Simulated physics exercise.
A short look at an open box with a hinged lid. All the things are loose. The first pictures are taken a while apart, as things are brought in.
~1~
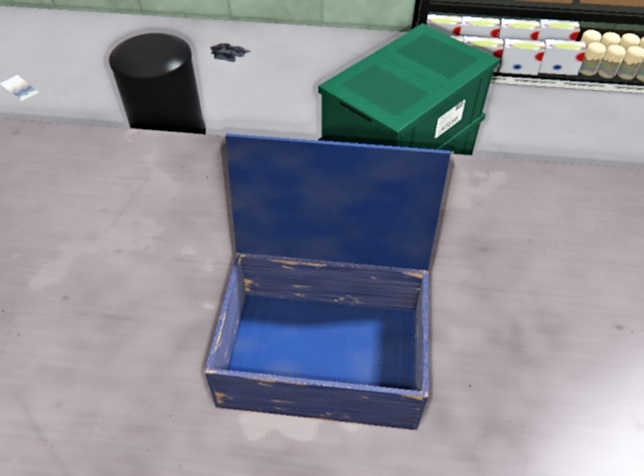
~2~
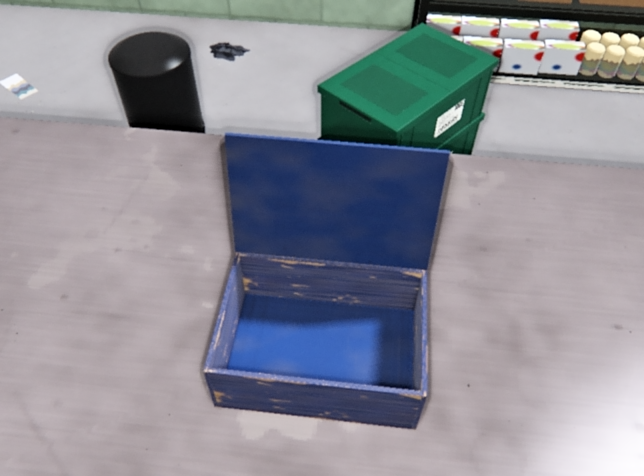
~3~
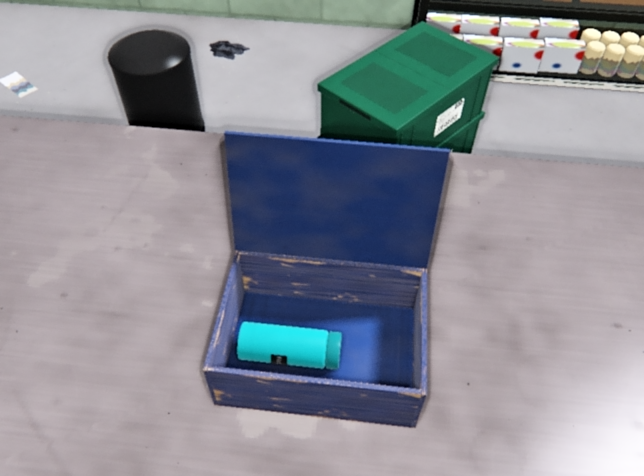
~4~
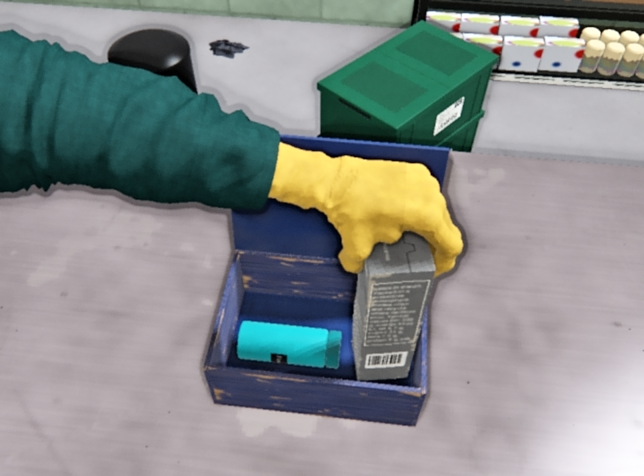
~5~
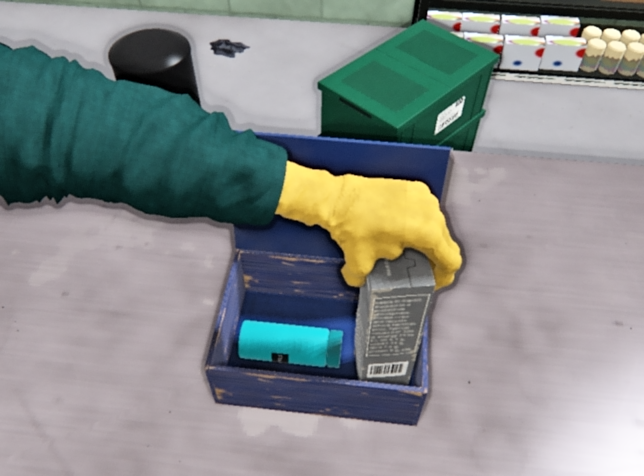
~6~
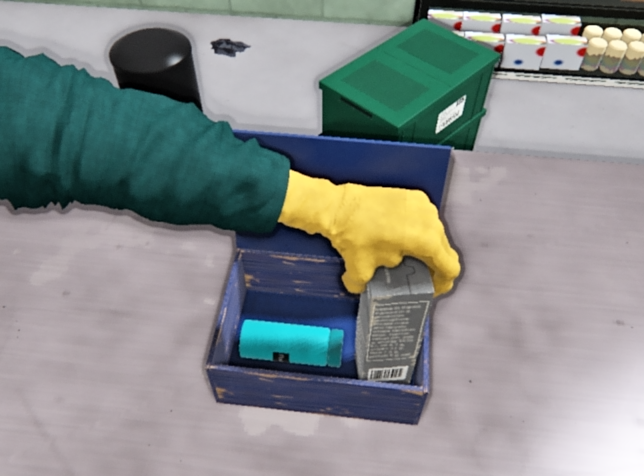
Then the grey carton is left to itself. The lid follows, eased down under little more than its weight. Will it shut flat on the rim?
As it turns out, it is held up.
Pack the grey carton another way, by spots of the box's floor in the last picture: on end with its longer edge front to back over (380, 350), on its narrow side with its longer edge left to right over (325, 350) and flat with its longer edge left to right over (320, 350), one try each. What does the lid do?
First try: It is held up; second try: It sits on the rim; third try: It closes.
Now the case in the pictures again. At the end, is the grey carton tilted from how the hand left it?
The grey carton tips.
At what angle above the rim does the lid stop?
About 20°.
Then, 1.50 s after the last picture, lid 67° above the rim.
Then, 2.10 s after the last picture, lid 34° above the rim; grey carton tipped 23° from how it was near (393, 355).
At rest, lid 21° above the rim; tipped over in the box, grey carton; turquoise shaker in place. Seen from the same camera at the end, grey carton near (391, 345).
